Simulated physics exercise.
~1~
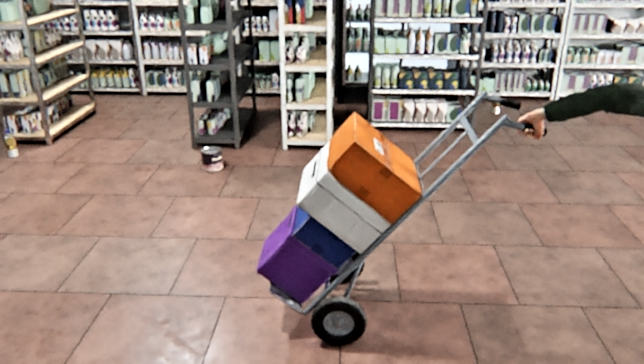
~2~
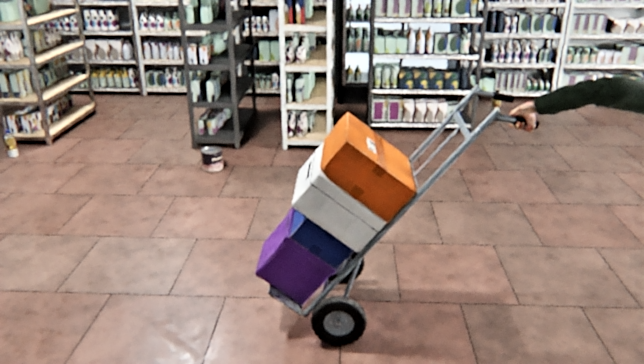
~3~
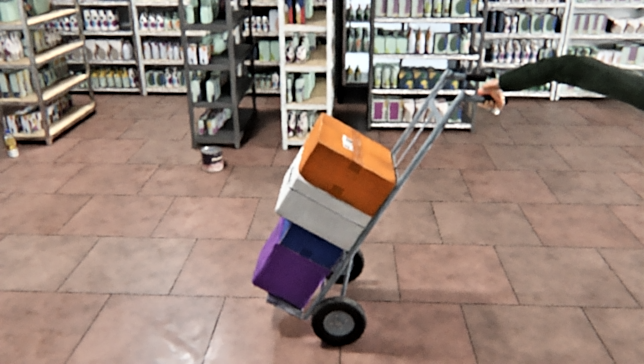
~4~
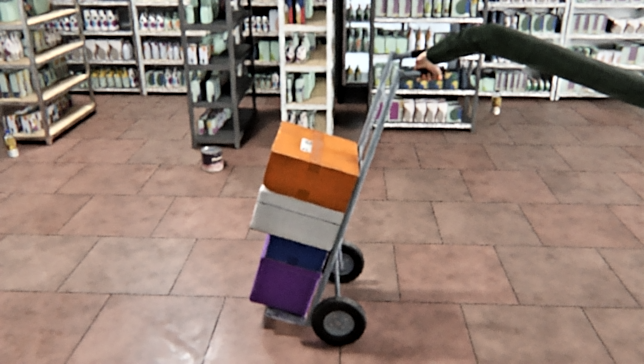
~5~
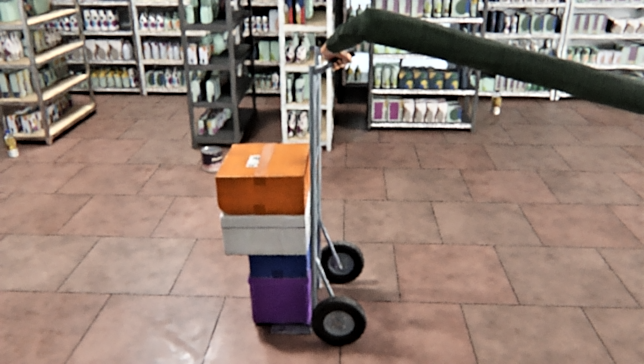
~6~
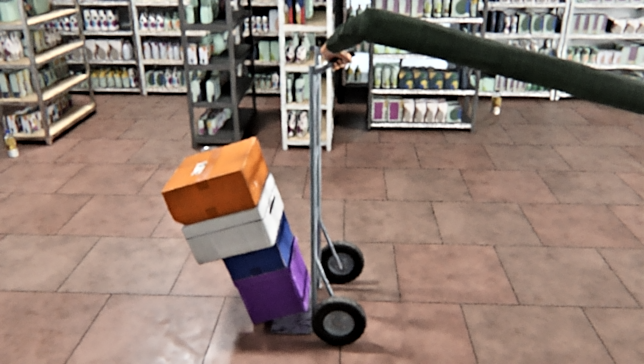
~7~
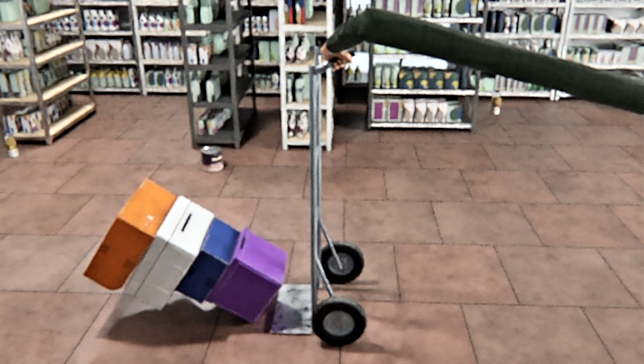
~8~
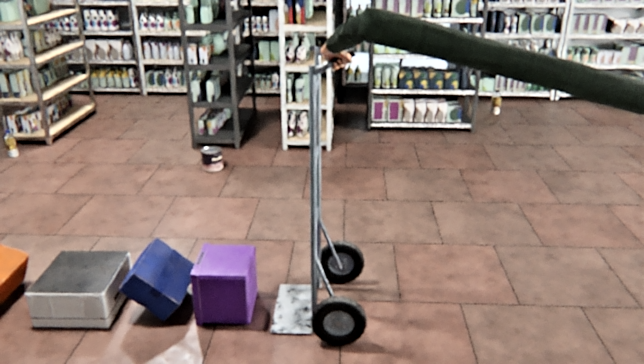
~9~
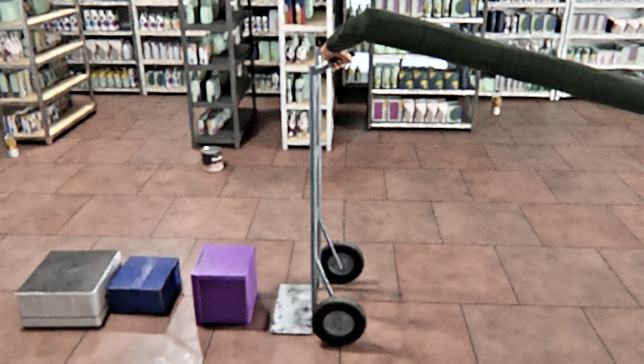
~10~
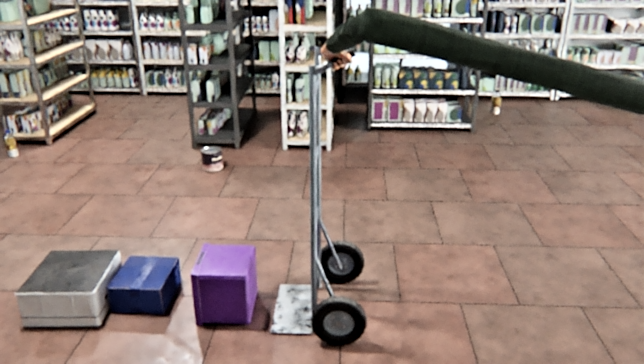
A hand truck, tilted back toward the right in a store aisle, carries a stack of four boxes, purple at the bottom, then blue, white and orange. A dark-sleeved arm swings the handle up and to the left until the truck stands upright and stops. The stack keeps going, leaning left away from the frame and toppling together off the plate. The boxes spill across the tiled floor, and the orange one slides out of view at left. The blue box settles flat, leaving white, blue and purple in a row beside the upright, empty truck, still held.
